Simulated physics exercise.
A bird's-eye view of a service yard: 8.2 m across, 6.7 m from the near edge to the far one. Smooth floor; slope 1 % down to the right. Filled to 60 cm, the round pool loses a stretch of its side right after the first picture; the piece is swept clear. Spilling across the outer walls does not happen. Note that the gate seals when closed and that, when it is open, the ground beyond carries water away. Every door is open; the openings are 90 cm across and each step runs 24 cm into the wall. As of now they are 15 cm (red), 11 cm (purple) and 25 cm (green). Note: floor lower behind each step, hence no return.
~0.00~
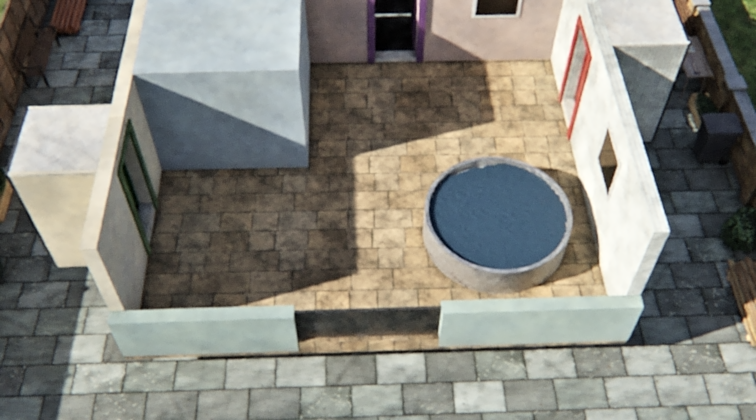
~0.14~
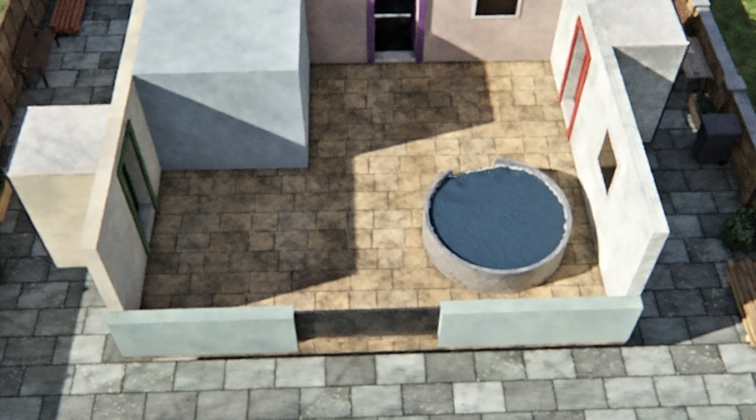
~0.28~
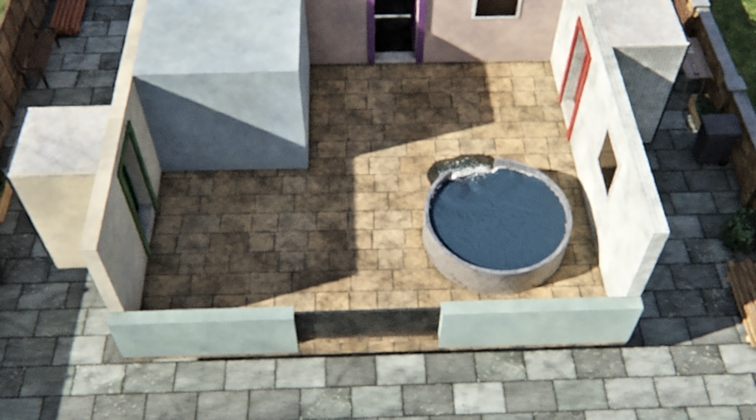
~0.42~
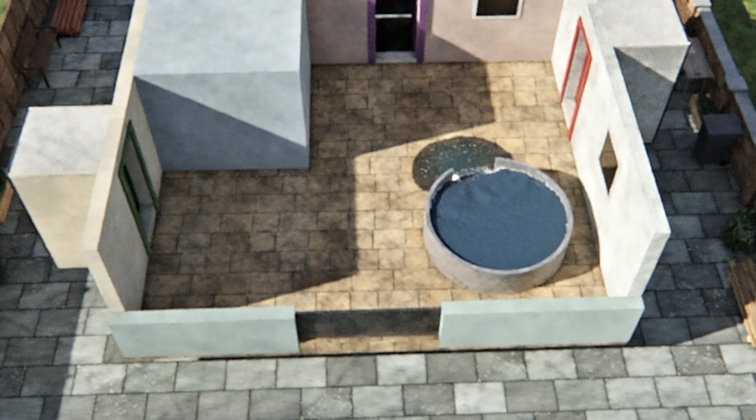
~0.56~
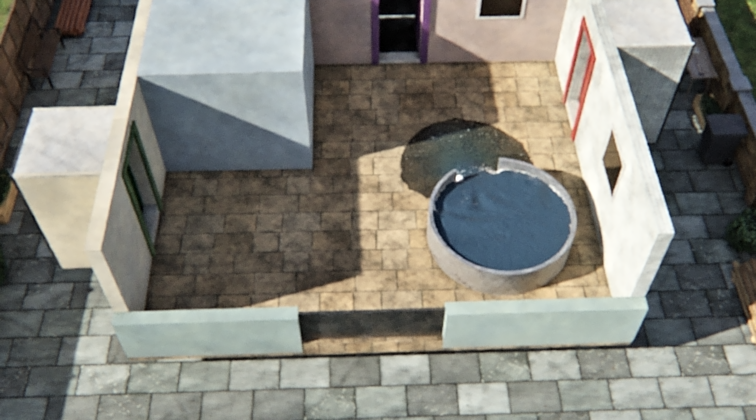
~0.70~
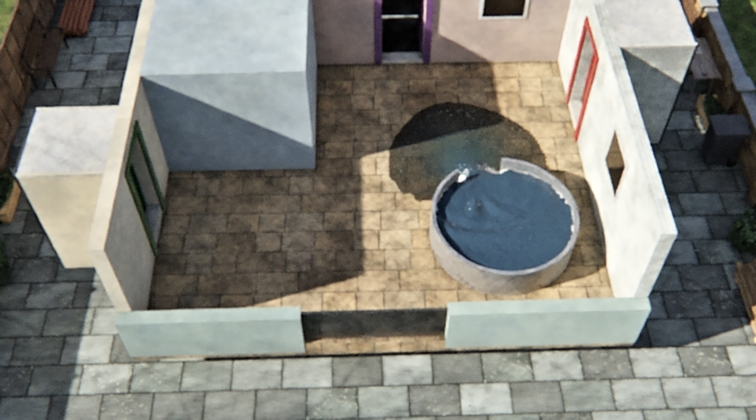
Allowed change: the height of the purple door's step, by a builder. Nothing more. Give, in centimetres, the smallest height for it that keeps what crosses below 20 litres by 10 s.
Close to 15 cm is just enough.
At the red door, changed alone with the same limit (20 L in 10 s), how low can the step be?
Red: 7.5 cm.
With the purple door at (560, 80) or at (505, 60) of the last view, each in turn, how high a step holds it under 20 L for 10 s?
16 and 14.0 cm.
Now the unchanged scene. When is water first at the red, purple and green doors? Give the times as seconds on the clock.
Arrival: Red 1.6 s, purple 1.2 s, green not in the 10 s.
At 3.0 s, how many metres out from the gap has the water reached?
Close to 4.8 metres, I'd say.
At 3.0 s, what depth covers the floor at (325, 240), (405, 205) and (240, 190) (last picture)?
In that order: 0, 0 and 0 cm.
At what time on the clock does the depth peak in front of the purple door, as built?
Peak: Close to 2.4 s.
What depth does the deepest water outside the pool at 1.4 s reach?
Around 32 centimetres.
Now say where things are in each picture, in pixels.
Still water, 60 cm deep, in the round pool at (498, 214); the purple door at (396, 26) is dry, in the first frame.
The front is at a hidden place, 0.3 m from the gap on the far side; 0.2 m2 of floor is wet, 60 cm left at the back, in the second frame.
Water pours out on the far side and has run 0.7 m, to (442, 164); about 8 cm deep outside, 60 cm at the back, in the third frame.
Water pours out on the far side and has run 1.2 m, to (452, 141); about 6 cm deep outside, 60 cm at the back, in the fourth frame.
Water pours out on the far side and has run 1.7 m, to (456, 122); about 4 cm deep outside, 60 cm at the back, in the fifth frame.
The front is at (434, 108), 2.2 m from the gap on the far side; 4.5 m2 of floor is wet, 60 cm left at the back; 1.5 m in a straight line remain to the purple door at (403, 27), in the sixth frame.
After 1.4 s water covers 30 % of the floor, deepest (32 cm) near (473, 182); 11 cm at the purple door, 0 litres in over its 11 cm step.
After 3.0 s water covers 40 % of the floor, deepest (28 cm) near (335, 65); 19 cm at the purple door, 36 litres in over its 11 cm step.
After 10.0 s water covers 80 % of the floor, deepest (14 cm) near (554, 61); 11 cm at the purple door, 86 litres in over its 11 cm step.
At the purple door as built, the water arrived by 1.3 s and peaked near 21 cm at 2.4 s.
With a step of 14 cm, 34 litres would have come in within the 10 s; with 18.5 cm, 3 litres. So under 20 litres takes about 15 cm.
